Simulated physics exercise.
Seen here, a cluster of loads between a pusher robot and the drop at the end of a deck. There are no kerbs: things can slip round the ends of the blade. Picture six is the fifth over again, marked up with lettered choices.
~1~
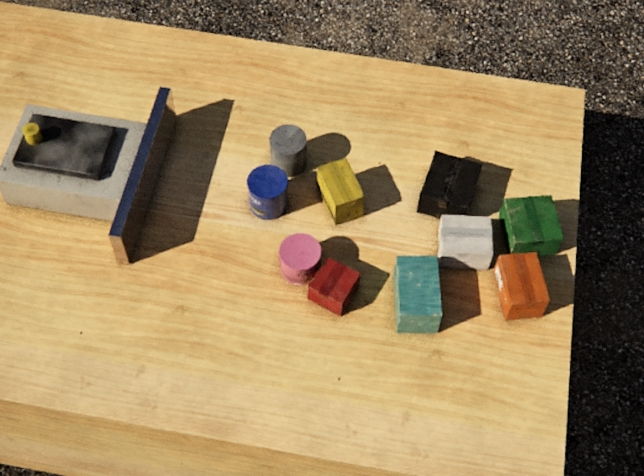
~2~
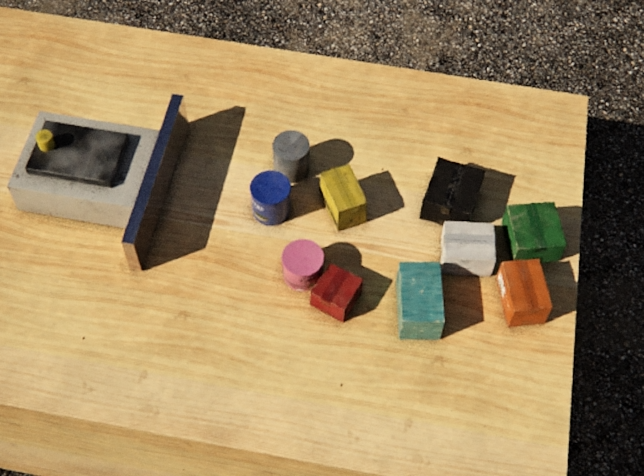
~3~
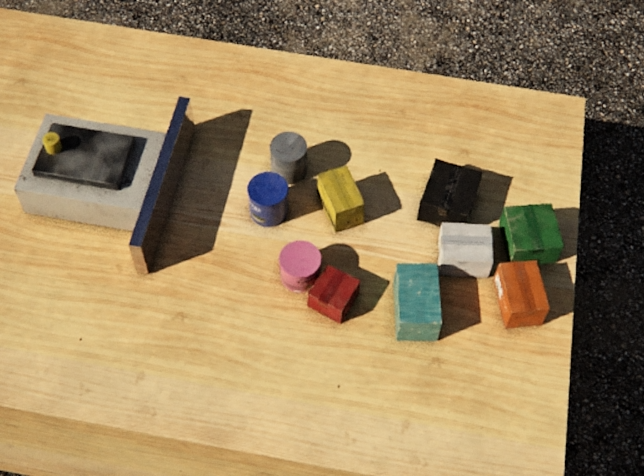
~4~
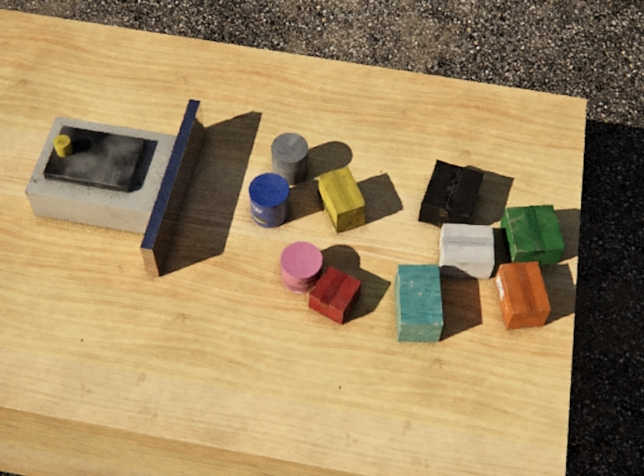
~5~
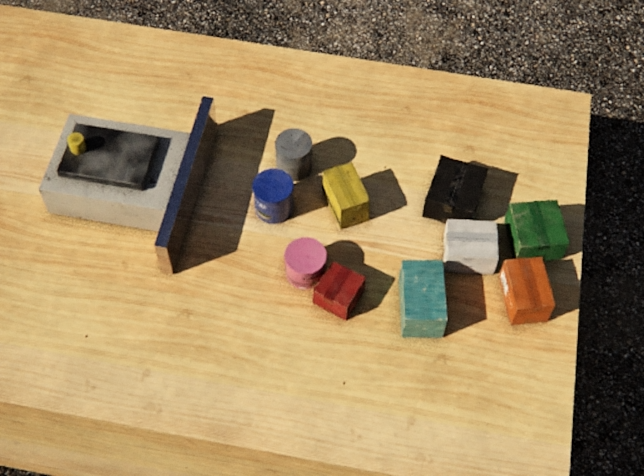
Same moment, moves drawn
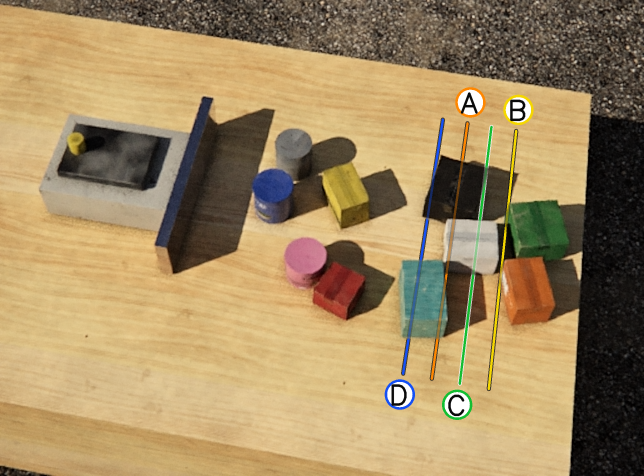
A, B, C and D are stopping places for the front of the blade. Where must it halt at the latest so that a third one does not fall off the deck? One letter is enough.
Stop at B.
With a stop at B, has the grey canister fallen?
No.
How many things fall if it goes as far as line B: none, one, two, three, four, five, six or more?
Two.
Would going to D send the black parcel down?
No.
On the marked copy, A at (451, 241); B at (504, 250); C at (477, 245); D at (425, 236).
With B. Early on, robot (229, 175); grey canister (336, 162); pink pail (315, 265).
Further on, robot (343, 194); black parcel (492, 186); white box (483, 253).
At the end, robot (433, 209); orange parcel over the edge; green box over the edge; two fallen.
As for the rest, A is within the limit but short; C is within the limit but short; D is within the limit but short.
